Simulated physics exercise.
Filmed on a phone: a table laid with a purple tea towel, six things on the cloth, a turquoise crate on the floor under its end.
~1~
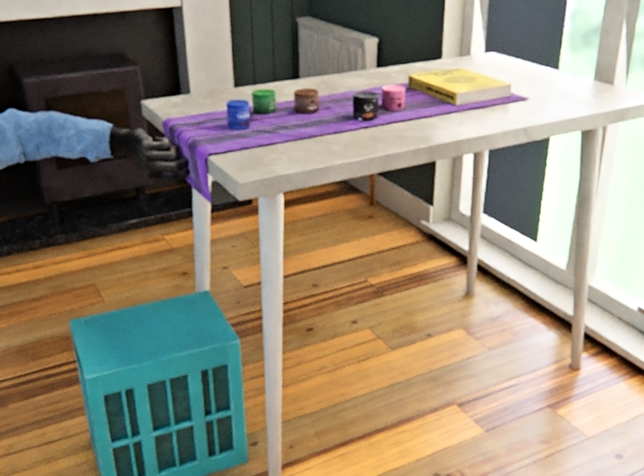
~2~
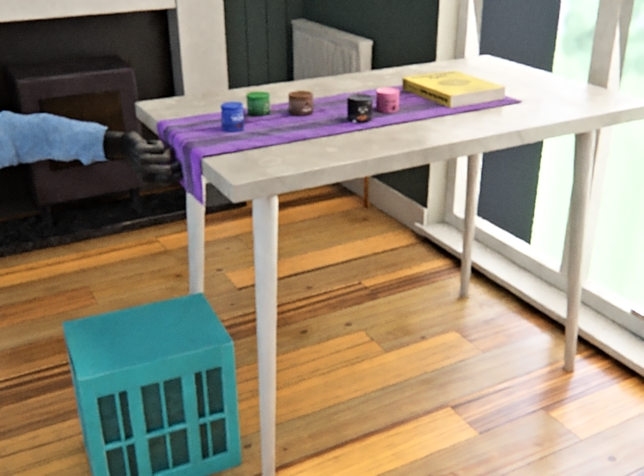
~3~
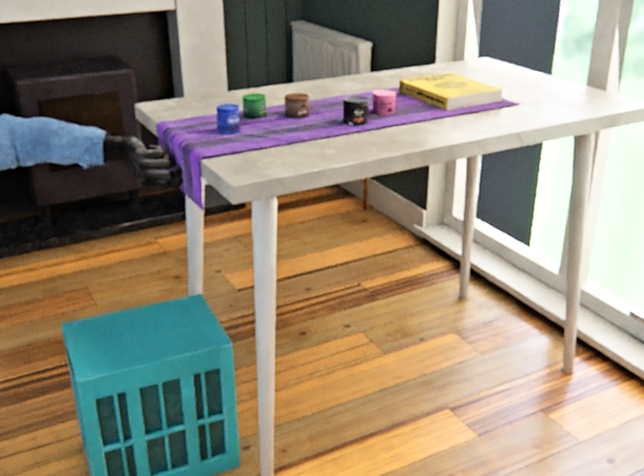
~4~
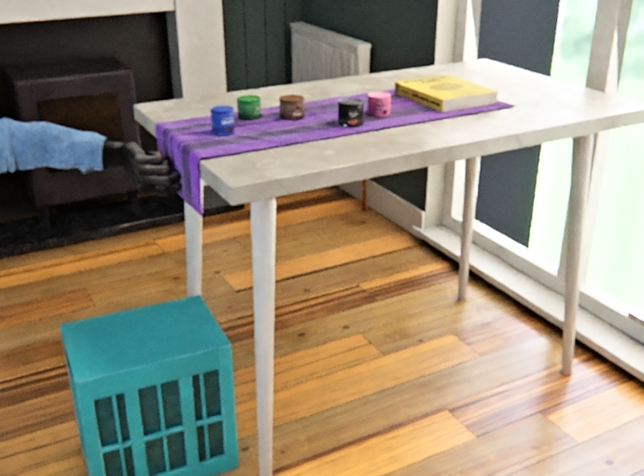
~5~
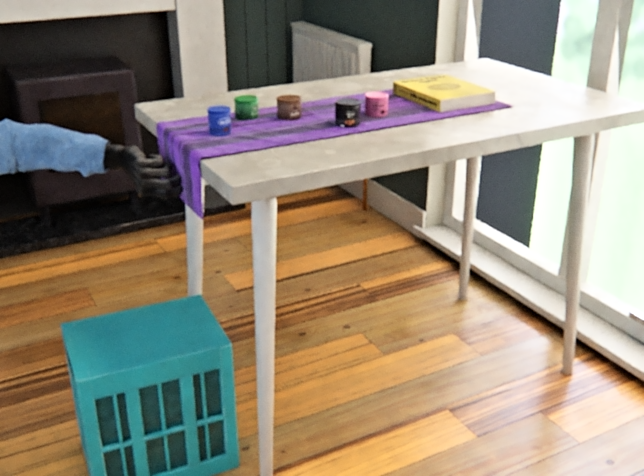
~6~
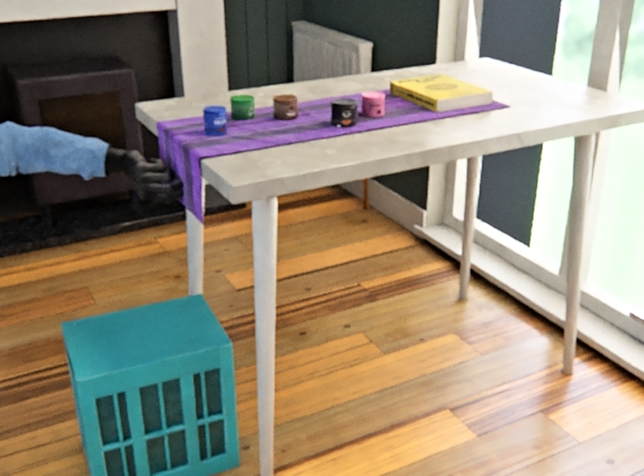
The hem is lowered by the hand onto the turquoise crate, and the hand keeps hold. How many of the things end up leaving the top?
The final total over the edge will be three.
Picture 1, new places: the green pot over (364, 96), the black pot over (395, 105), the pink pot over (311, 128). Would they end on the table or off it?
First the green pot: It is still up there. Next the black pot: It is still up there. Last the pink pot: It ends off the top.
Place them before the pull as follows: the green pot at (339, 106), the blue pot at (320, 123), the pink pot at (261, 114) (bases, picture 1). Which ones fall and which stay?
Note - green pot retained, blue pot lost, pink pot lost.
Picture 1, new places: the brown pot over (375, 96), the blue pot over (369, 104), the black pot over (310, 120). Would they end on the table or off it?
Outcome: Brown pot stays, blue pot stays, black pot falls away.
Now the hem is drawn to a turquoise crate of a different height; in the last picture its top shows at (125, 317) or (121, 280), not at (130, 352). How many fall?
Counts: 2 / 1.
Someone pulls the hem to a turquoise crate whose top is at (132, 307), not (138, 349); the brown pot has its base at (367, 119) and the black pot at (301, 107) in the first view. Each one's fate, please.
The brown pot stays aboard; the black pot stays aboard.
Soon after, hem near (185, 269); blue pot gone.
Then, hem near (187, 305); blue pot and green pot gone.
At rest, hem on the crate; blue pot, green pot and brown pot gone. Over the edge go three.
